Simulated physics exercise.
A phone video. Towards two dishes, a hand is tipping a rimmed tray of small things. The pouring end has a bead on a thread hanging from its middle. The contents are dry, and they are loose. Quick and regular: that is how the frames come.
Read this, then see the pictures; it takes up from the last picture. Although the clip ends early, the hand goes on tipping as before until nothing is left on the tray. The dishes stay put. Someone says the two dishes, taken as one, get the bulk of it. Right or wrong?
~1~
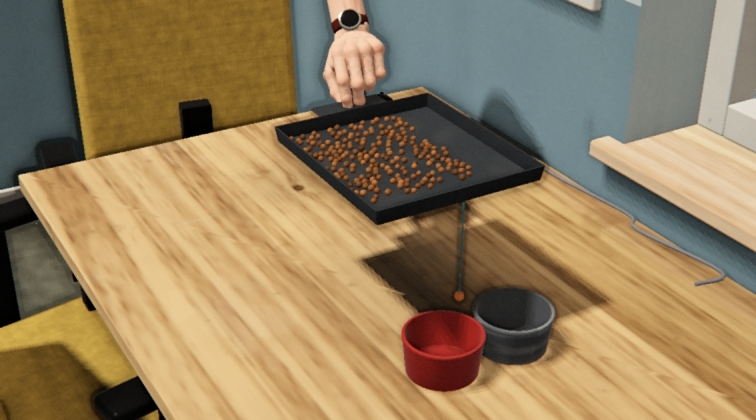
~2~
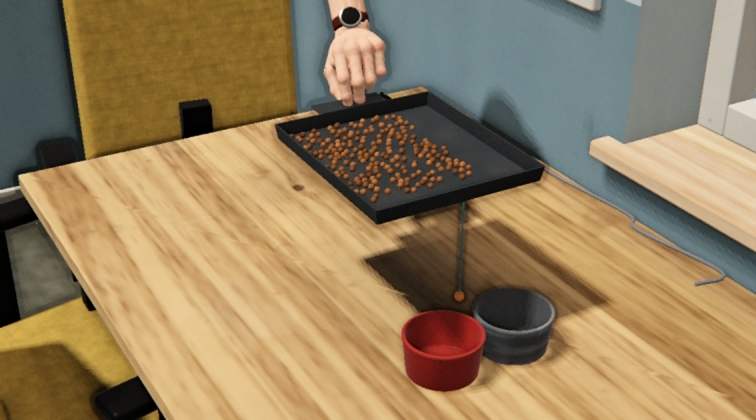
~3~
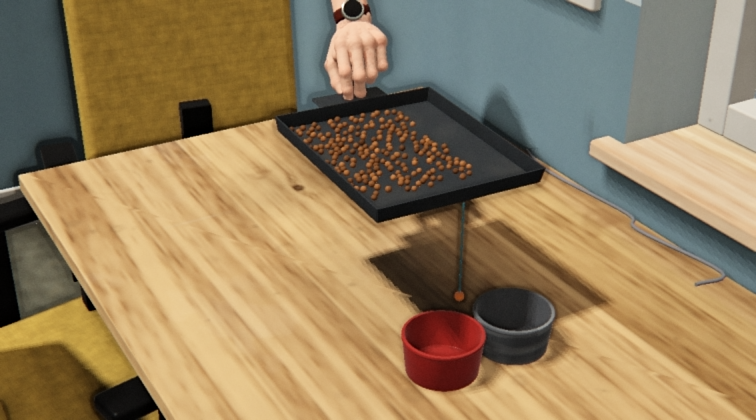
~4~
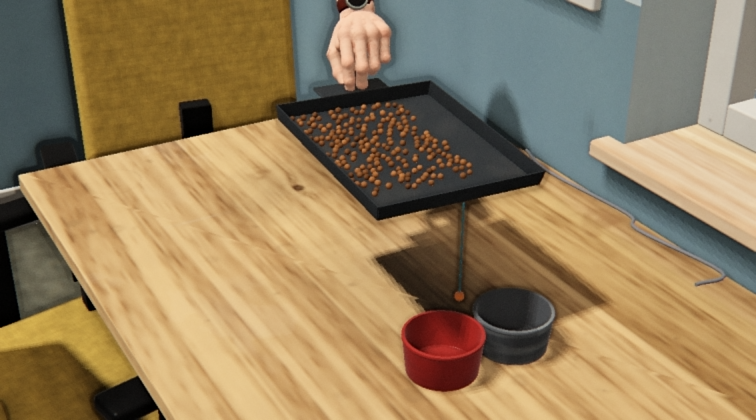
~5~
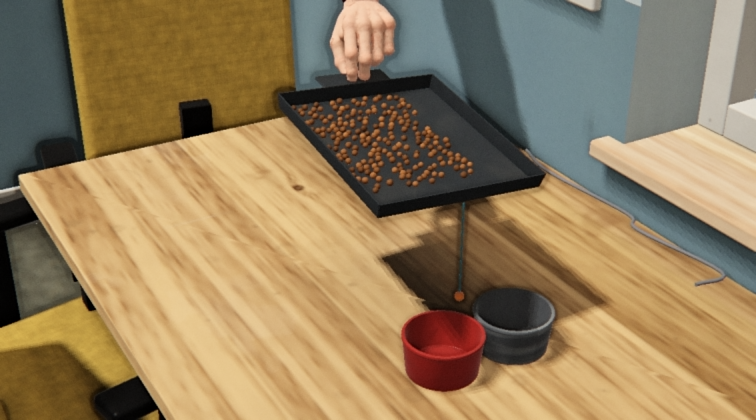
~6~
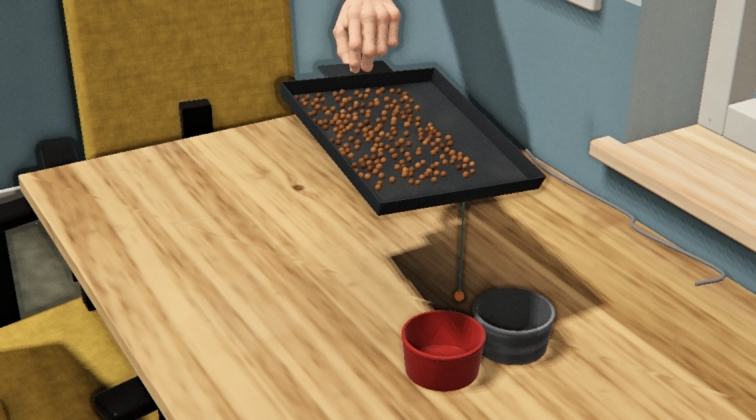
Wrong, they get less than half.
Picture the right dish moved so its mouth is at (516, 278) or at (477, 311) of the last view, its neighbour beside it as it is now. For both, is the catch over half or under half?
At the first place more than half, at the second under half.
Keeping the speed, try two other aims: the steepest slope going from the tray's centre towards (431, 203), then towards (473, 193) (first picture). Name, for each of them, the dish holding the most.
The first try: Left. The second: The right-hand dish.
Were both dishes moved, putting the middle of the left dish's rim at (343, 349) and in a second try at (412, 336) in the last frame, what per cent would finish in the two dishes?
Around 0 % followed by around 10 %.
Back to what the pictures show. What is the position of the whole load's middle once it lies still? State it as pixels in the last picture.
At about (541, 323), give or take.
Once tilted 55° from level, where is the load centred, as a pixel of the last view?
In the last view, the load is centred close to (504, 187).
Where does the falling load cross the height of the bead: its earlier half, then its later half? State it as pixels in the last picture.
The opening half passes (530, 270), the closing half (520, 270).
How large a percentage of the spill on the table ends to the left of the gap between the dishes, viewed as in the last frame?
Close to 10 %.
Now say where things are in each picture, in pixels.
The first picture shows corners of the pouring end near (378, 209) and (541, 165), level; middle of the load near (377, 156), cereal balls; left dish near (465, 369); right dish near (536, 343); bead on its thread near (459, 296).
The second picture shows corners of the pouring end near (378, 209) and (541, 165), level; middle of the load near (377, 155).
The third picture shows corners of the pouring end near (378, 207) and (542, 167), tipped barely, lowest at the right corner; middle of the load near (377, 151).
The fourth picture shows corners of the pouring end near (379, 205) and (542, 170), tipped a little, lowest at the right corner; middle of the load near (378, 145).
The fifth picture shows corners of the pouring end near (381, 203) and (543, 173), tipped a little, lowest at the right corner; middle of the load near (379, 139).
The sixth picture shows corners of the pouring end near (382, 201) and (543, 175), tipped a little, lowest at the right corner; middle of the load near (382, 134); left dish near (465, 369); right dish near (536, 343).
Shortly afterwards, tray tipped steeply; the bulk on the tray; only a few in the right dish; a little outside both; a little in the air.
Next, tray tipped right over; the bulk on the tray; only a few in the right dish; a little outside both; only a few in the air.
Some moments later, tray tipped past a quarter turn; near a quarter in the right dish; the bulk outside both.
In the end, tray tipped past a quarter turn; none at all in the left dish; near a quarter in the right dish; the bulk outside both.
